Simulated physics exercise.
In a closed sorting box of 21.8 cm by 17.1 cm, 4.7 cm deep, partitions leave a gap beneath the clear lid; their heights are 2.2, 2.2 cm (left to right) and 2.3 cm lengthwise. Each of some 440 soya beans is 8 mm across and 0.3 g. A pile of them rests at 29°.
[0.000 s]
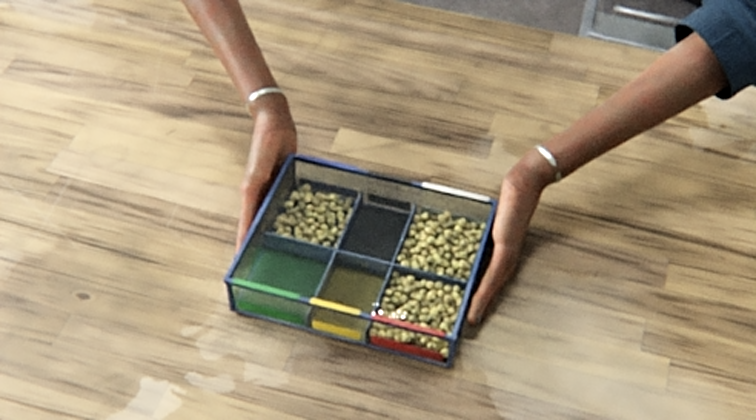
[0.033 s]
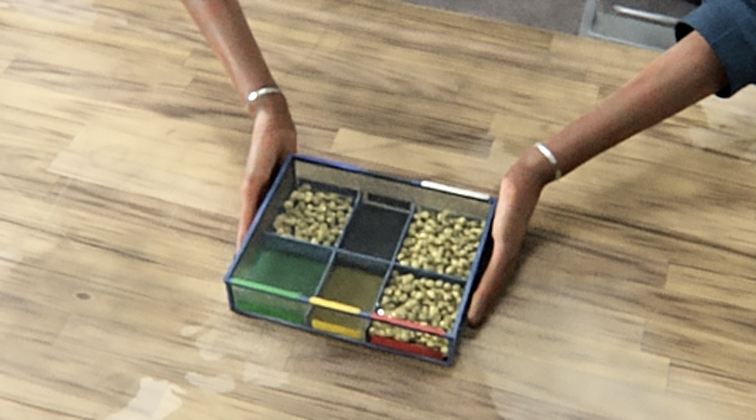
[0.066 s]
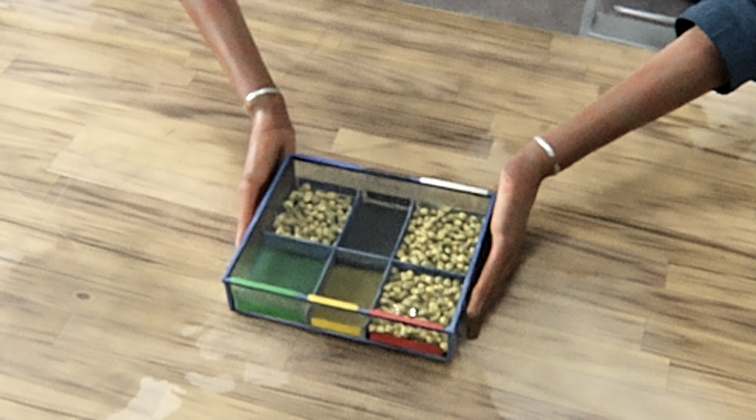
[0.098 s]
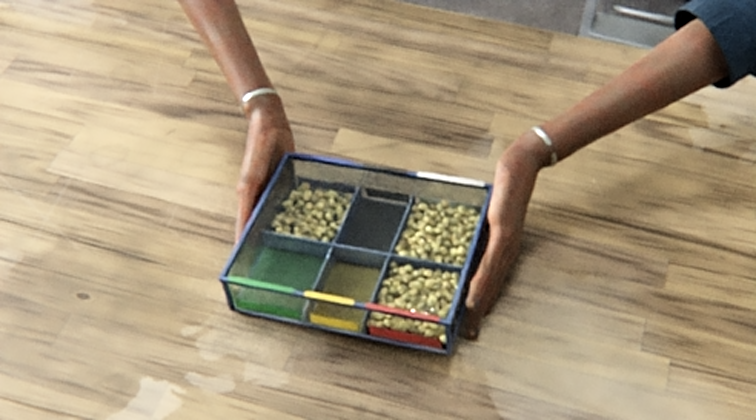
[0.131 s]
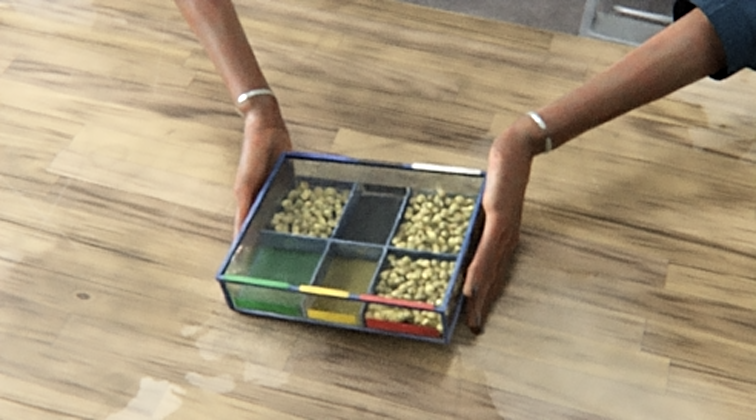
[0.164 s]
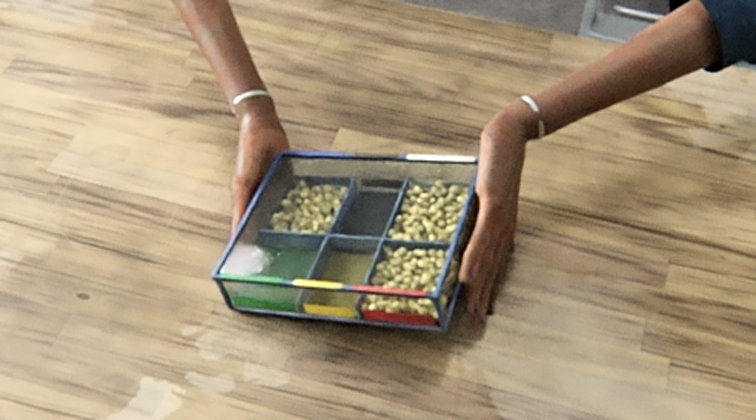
Two hands gripping a clear-lidded, divided box of pale beans above a wooden surface, holding it nearly still, then tilting it slightly.
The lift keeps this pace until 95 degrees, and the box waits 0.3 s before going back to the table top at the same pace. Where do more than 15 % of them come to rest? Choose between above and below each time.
Red: Below, blue: Above, green: Above, yellow: Below, white: Below, black: Below.
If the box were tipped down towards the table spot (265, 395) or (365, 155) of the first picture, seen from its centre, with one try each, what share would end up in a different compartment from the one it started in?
The share comes to about 65 in a hundred, then about 40 in a hundred.
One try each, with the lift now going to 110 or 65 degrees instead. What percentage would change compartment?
80 and 30 %.
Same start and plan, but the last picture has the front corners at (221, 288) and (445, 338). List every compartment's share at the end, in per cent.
It comes out as red at 40 percent, blue at 0 percent, green at 30 percent, yellow at 25 percent, white at 0 percent and black at 0 percent.
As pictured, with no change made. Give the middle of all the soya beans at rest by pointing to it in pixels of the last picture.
After settling, the middle sits near (295, 232).
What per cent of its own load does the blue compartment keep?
Roughly 100 per cent.
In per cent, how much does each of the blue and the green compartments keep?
Blue at 60 and green at 40, in per cent.
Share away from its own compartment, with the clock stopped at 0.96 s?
At that moment it's some 65 per cent.
Then, at 0.96 s, tilt 95 degrees; red 5 %, blue 55 %, green 30 %, yellow 5 %, white 5 %, black 5 %.
After 1.49 s, tilt 52 degrees; blue 60 %, green 35 %.
After 2.08 s, tilt 0 degrees; blue 60 %, green 40 %.
At rest (2.6 s), red 0 %, blue 60 %, green 40 %, yellow 0 %, white 0 %, black 0 %.
